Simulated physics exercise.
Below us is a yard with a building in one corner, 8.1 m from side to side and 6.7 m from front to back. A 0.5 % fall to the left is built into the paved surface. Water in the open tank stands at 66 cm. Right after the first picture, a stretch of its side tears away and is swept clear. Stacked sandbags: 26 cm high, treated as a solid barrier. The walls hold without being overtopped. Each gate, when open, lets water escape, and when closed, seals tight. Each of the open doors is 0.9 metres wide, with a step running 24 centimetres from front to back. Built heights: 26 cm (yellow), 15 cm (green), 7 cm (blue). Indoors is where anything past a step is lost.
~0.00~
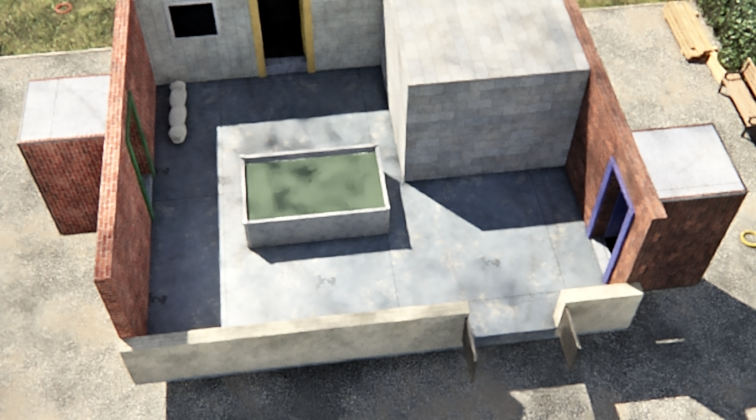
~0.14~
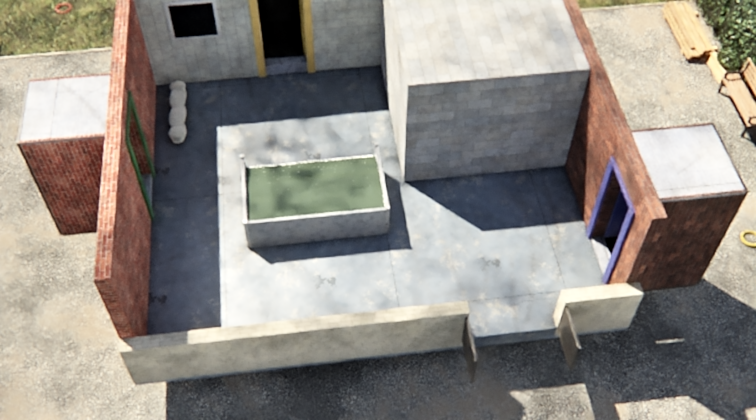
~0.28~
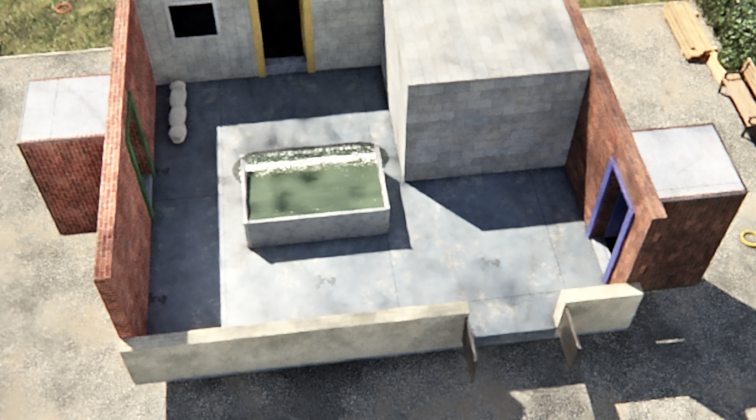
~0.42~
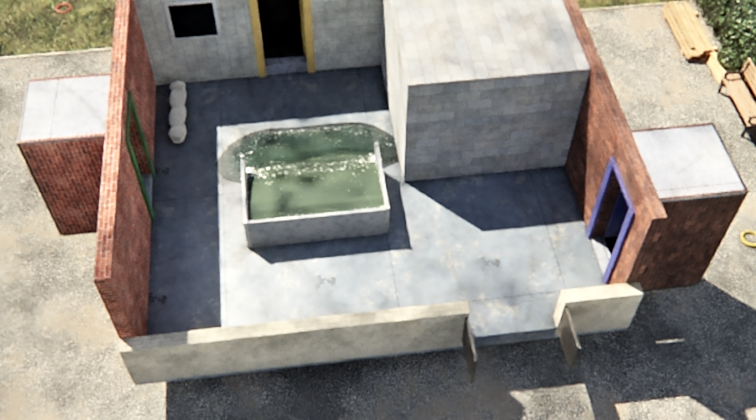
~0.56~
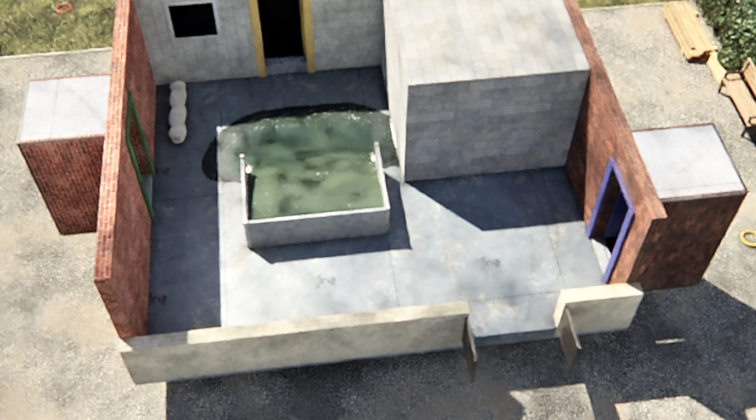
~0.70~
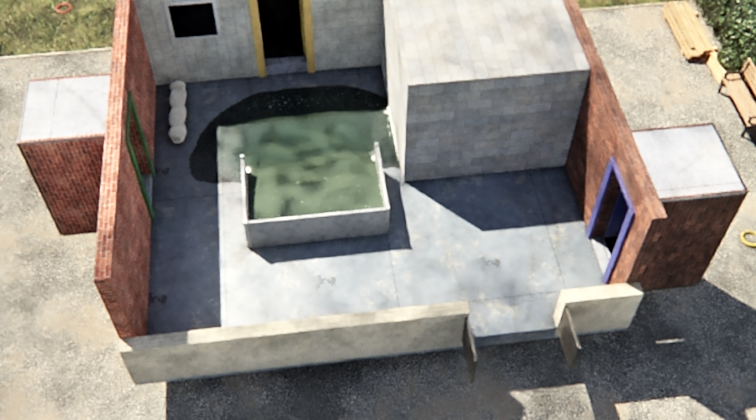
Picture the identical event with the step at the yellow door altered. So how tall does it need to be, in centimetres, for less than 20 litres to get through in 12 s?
It would need to be around 33 cm tall.
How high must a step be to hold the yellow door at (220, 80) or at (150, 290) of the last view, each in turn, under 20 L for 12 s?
Roughly 22 cm, then roughly 6.5 cm.
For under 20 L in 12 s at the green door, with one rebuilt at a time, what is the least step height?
At green, roughly 9.0 cm.
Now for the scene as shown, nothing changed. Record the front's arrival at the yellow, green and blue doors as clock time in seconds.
The flood shows up at yellow at 0.8 s, at green at 3.2 s, and at blue at 11.5 s.
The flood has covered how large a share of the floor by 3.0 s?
Approximately 35 %.
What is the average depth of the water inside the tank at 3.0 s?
Some 10 cm.
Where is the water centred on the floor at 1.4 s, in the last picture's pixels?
The water's centre is at about (307, 148).
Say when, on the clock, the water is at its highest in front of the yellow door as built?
Crest at t of about 1.4 s.
After 1.4 s water covers 30 % of the floor, deepest (42 cm) near (374, 66); 40 cm at the yellow door, 14 litres in over its 26 cm step.
After 3.0 s water covers 35 % of the floor, deepest (32 cm) near (157, 86); 24 cm at the yellow door, 68 litres in over its 26 cm step.
After 12.0 s water covers 95 % of the floor, deepest (12 cm) near (191, 101); 9 cm at the yellow door, 70 litres in over its 26 cm step.
At the yellow door as built, the water arrived by 0.9 s and peaked near 40 cm at 1.4 s.
With a step of 28 cm, 51 litres would have come in within the 12 s; with 38 cm, 3 litres. So under 20 litres takes about 33 cm.
